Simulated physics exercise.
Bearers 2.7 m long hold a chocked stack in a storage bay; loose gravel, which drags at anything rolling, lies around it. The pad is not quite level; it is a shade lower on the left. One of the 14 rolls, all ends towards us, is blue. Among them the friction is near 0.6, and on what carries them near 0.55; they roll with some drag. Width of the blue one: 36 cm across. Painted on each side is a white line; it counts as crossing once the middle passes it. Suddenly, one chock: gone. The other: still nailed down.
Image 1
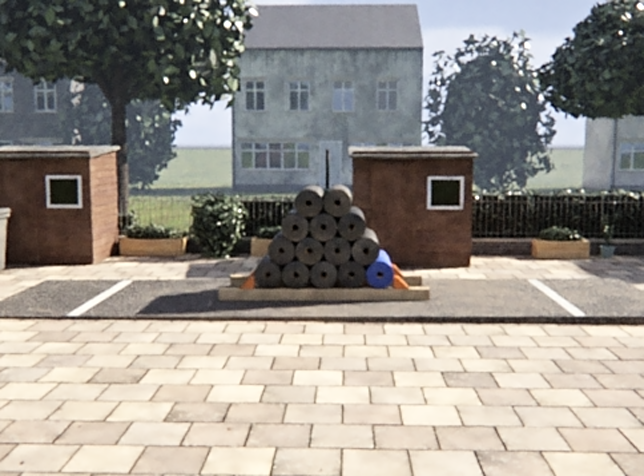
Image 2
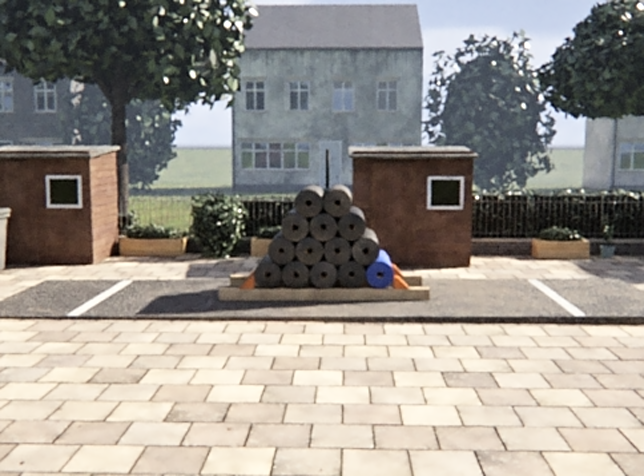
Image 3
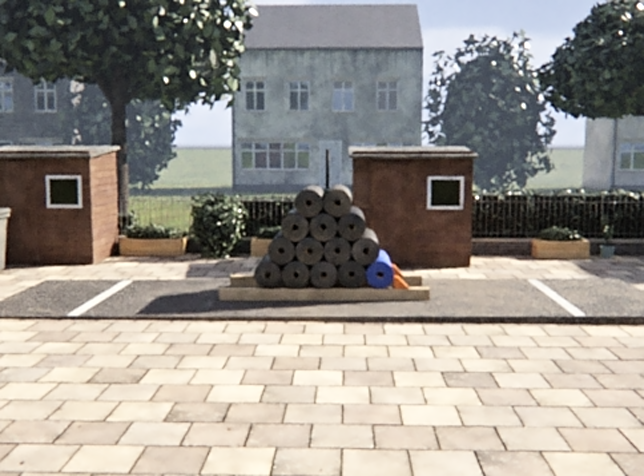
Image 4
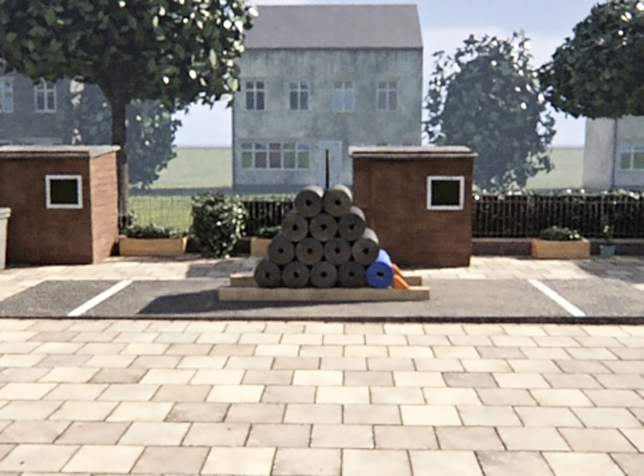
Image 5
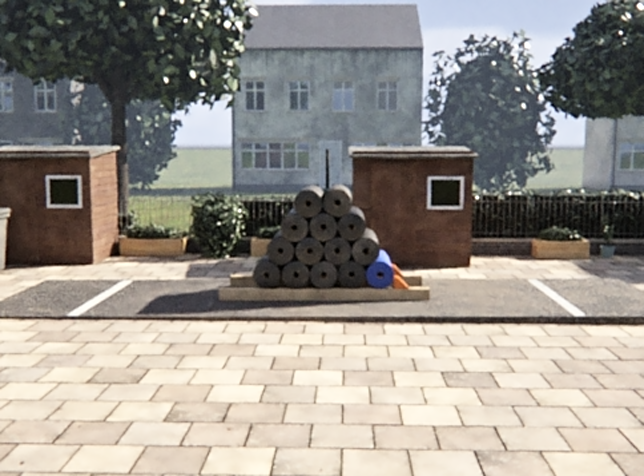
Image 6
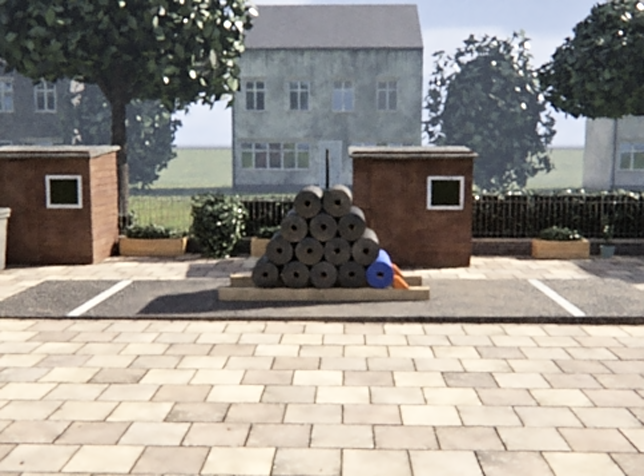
In a paved bay, the left orange chock disappears while the stacked rolls barely move.
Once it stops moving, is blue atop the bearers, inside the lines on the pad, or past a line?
Once it stops, it is atop the bearers.
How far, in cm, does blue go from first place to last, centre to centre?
Blue shifts by 0.
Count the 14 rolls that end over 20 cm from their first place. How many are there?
8.
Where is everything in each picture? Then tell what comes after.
In the first picture, blue (380, 275); both chocks in; lines at (96, 301) and (560, 300); the pad is a shade lower on the left; 5 of the 14 form the bottom row.
In the second picture, blue (380, 275).
In the third picture, blue (380, 275); left chock gone.
In the fourth picture, blue (380, 275).
In the fifth picture, blue (380, 275).
In the sixth picture, blue (380, 275); lines at (96, 301) and (560, 300).
Then, 0.3 s past the sixth picture, blue is on the bearers, 65 cm from the bearers' right end; 0 over a line so far.
Finally (4.5 s after the last picture), blue is on the bearers, 65 cm from the bearers' right end; 0 over a line so far.
